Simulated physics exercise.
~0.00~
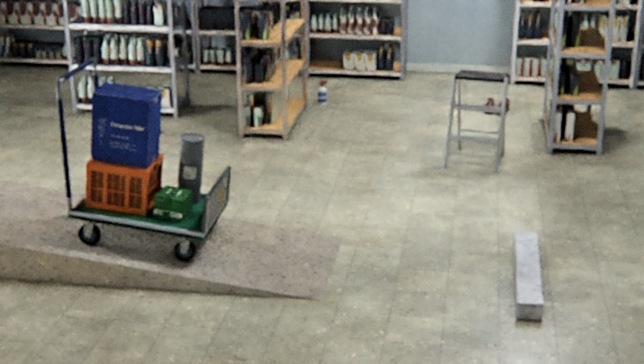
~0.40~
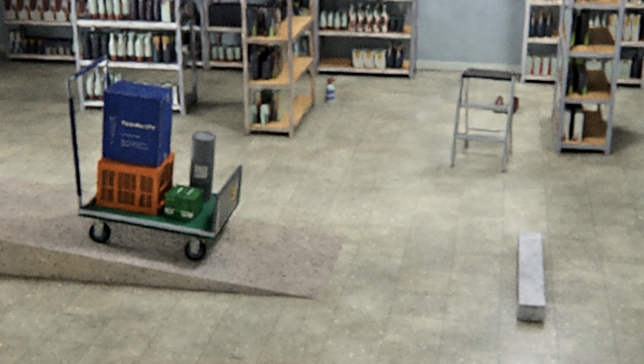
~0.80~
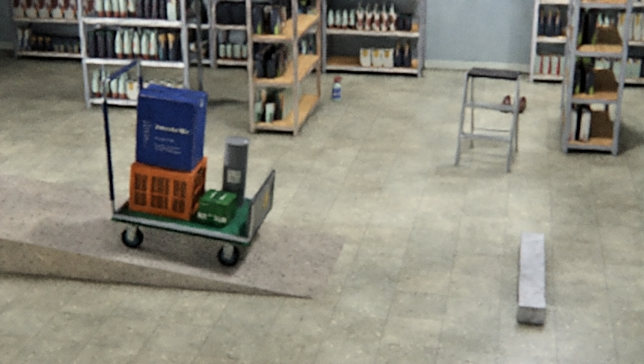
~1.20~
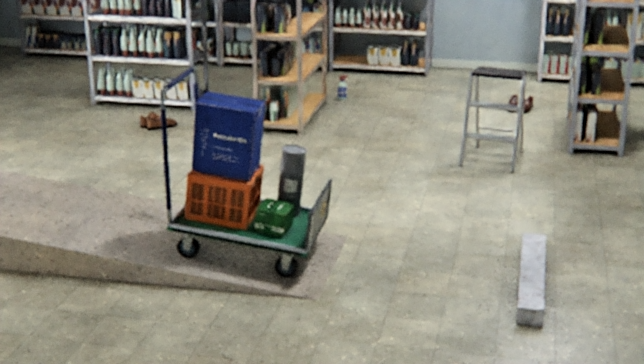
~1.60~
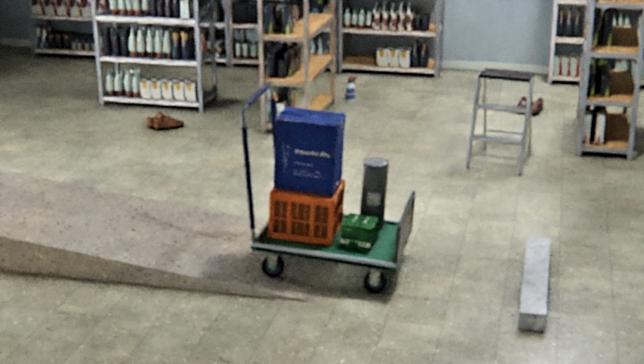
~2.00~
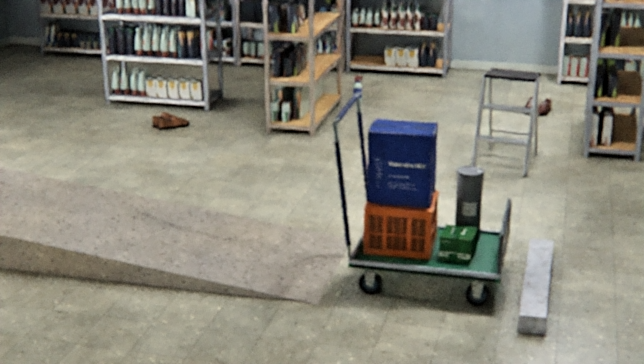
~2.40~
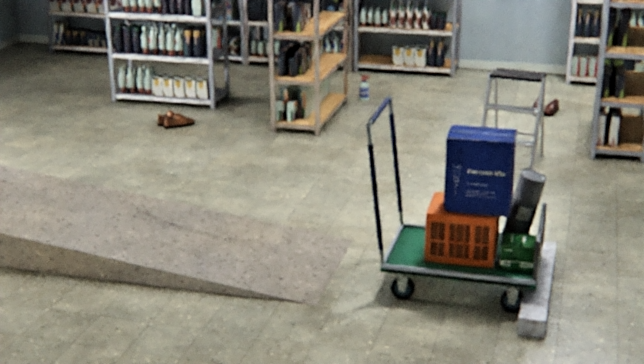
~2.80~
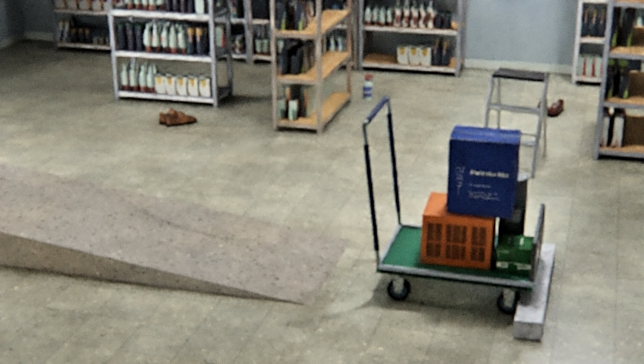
A trolley carrying a blue box, an orange crate, a green parcel and a grey canister rolled right, down a low ramp and across the floor, until it stopped against a kerb, where the load slid forward but stayed aboard.
